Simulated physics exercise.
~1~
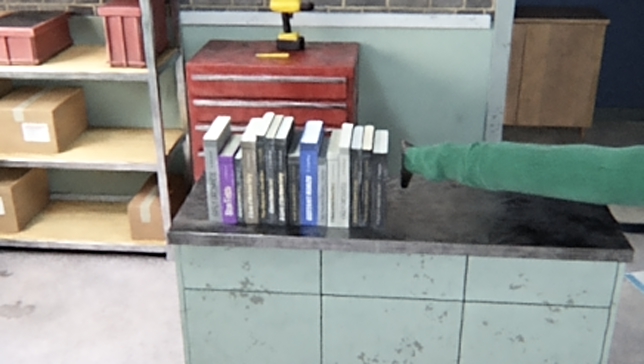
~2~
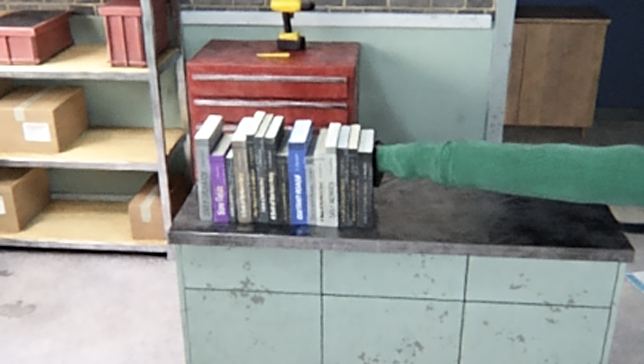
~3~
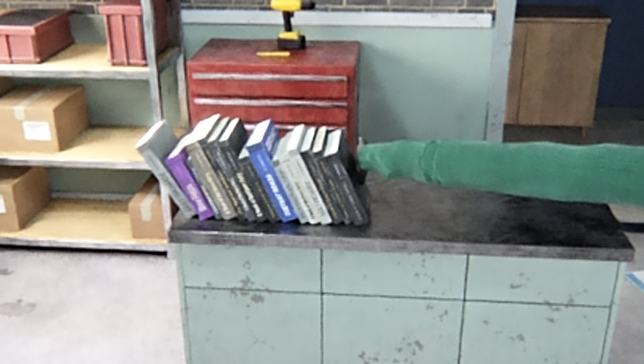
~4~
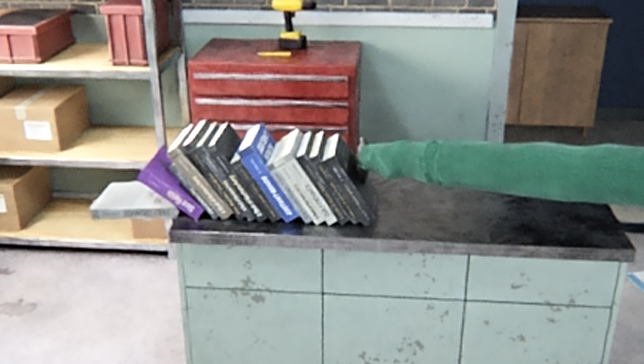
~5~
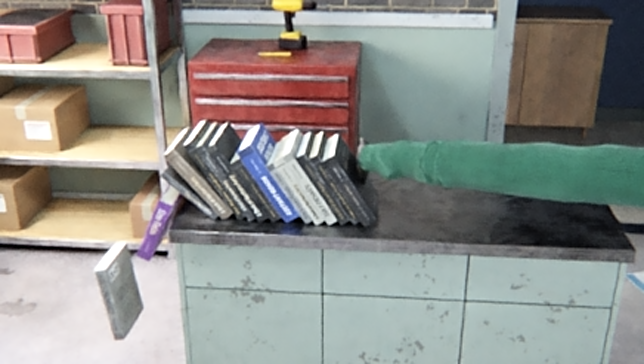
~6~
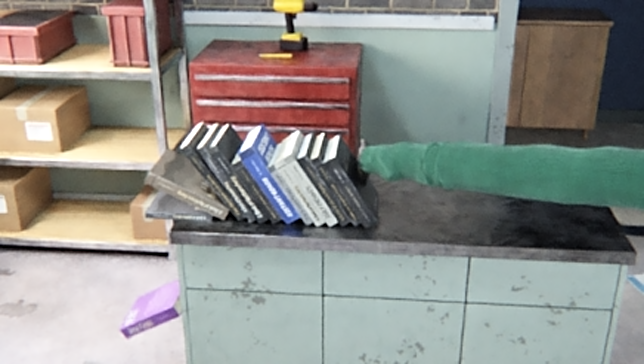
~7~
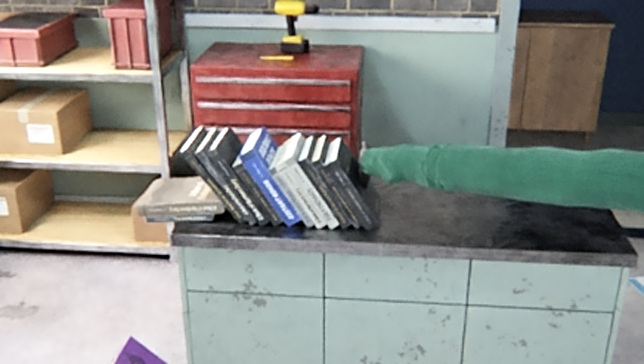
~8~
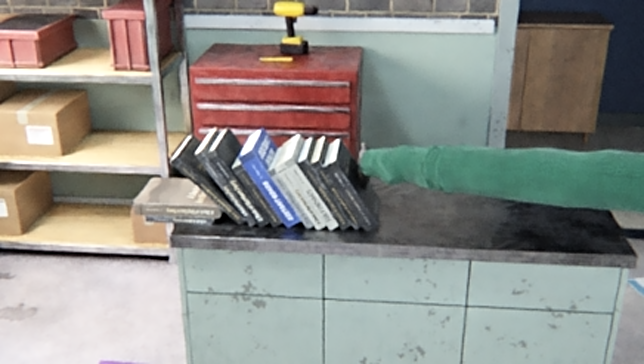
At the start, a row of books stands upright on a dark-topped workbench, with a green-sleeved arm reaching in from the right. The arm pushes the row to the left, and the books begin to lean over together before the arm stops. The grey book at the left end tips past the bench's edge and drops toward the floor. The purple book follows, turning as it falls out of view. Another book then slumps flat and rests jutting over the edge, while the blue book and the others stay leaning on the bench.
